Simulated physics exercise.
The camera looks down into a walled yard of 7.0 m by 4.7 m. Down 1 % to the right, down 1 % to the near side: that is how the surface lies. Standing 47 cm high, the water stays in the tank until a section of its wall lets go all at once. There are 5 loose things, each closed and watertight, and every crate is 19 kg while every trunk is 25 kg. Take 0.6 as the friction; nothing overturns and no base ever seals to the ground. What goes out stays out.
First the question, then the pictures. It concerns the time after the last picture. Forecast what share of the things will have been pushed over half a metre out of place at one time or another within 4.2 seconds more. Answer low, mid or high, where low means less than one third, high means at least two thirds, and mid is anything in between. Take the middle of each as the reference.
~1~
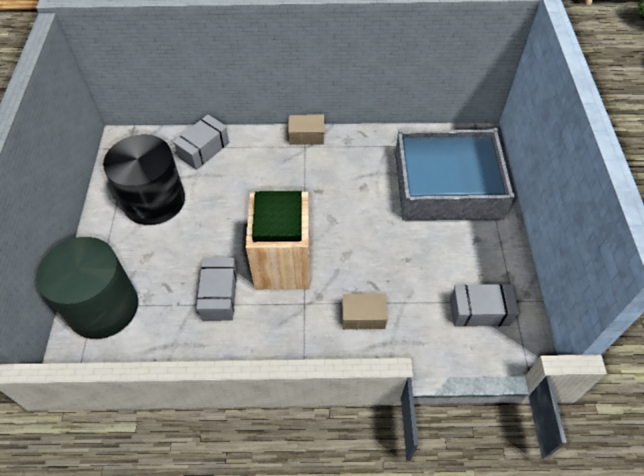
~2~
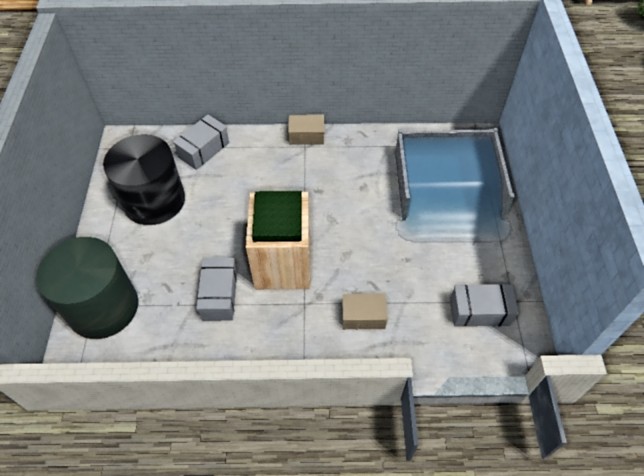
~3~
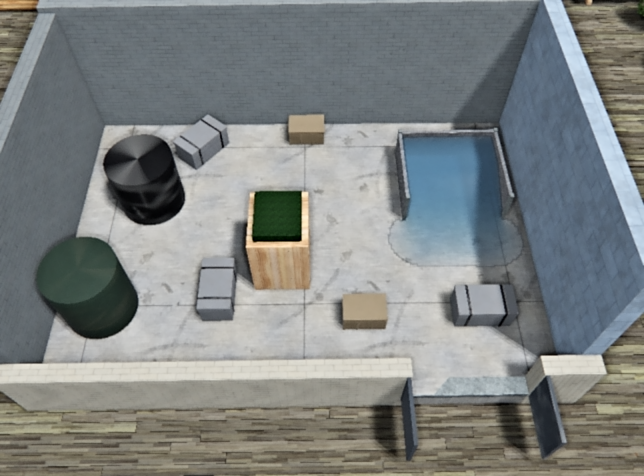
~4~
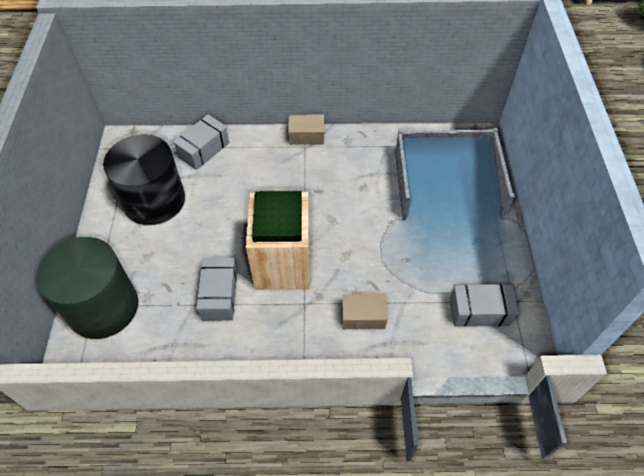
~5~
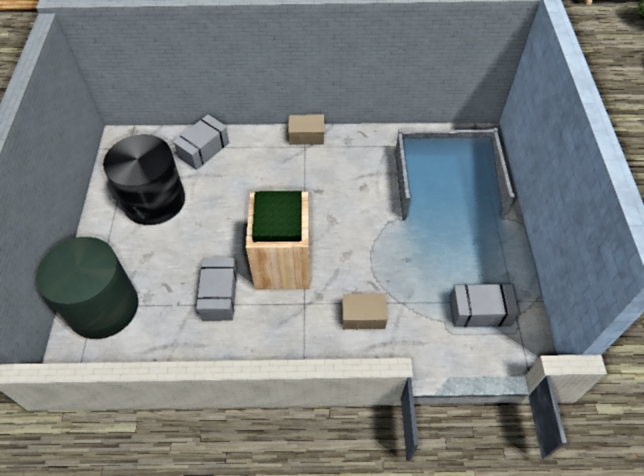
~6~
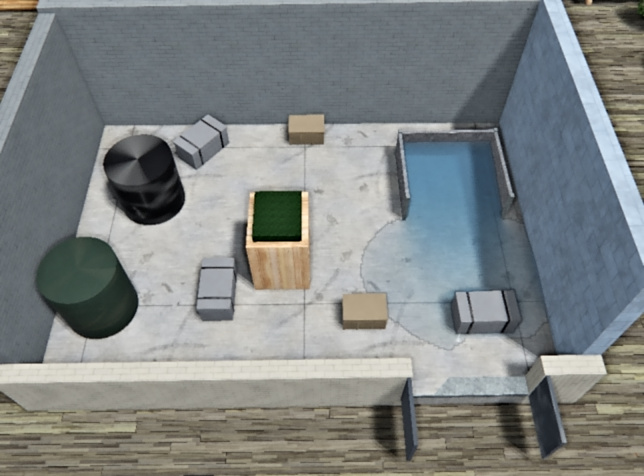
Low.
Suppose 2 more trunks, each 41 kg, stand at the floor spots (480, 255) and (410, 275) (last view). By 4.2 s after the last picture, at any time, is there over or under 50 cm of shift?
First goes beyond, then goes beyond.
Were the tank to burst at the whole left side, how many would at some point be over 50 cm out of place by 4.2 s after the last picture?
The count would be 2.
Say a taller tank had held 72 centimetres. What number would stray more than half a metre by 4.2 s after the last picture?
So the tally would be 2.
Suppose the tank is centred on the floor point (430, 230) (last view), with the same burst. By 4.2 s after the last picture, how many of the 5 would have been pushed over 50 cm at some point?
Then 1 of them would.
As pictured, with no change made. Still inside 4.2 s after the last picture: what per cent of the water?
Still held: Near 50 %.
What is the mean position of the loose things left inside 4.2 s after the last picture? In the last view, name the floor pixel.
It sits at about (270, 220).
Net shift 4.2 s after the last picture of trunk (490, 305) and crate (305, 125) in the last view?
In sequence, it comes out as washed out for the first and 0 cm for the second.
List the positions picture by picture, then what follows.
In the first frame, a trunk at (486, 299), on the bottom; a crate at (306, 123), on the bottom; 1.9 m2 under water; 0 of 5 have shifted.
In the second frame, a trunk at (486, 299) rests on the ground; a crate at (306, 123) rests on the ground; water covers 2.7 m2; 0 of 5 have shifted.
In the third frame, a trunk at (486, 299) rests on the ground; a crate at (306, 123) rests on the ground; water covers 3.5 m2; 0 of 5 have shifted.
In the fourth frame, a trunk at (486, 299), on the bottom; a crate at (306, 123) rests on the ground; water covers 4.5 m2; 0 of 5 have shifted.
In the fifth frame, a trunk at (486, 299) rests on the ground; a crate at (306, 123) rests on the ground; water covers 5.4 m2; 0 of 5 have shifted.
In the sixth frame, a trunk at (488, 306), on the bottom, 11 cm from its start; a crate at (306, 123), on the bottom; water covers 6.3 m2; 1 of 5 have shifted.
Then, 0.4 s after the last picture 1 of 5 are over 50 cm from their spots; 0 afloat.
Then, 1.5 s after the last picture 1 of 5 are over 50 cm from their spots; 0 afloat.
Then, 2.8 s after the last picture 1 of 5 are over 50 cm from their spots; 0 afloat.
Then, 4.2 s after the last picture 1 of 5 are over 50 cm from their spots, and 1 have been at some point; 0 afloat.
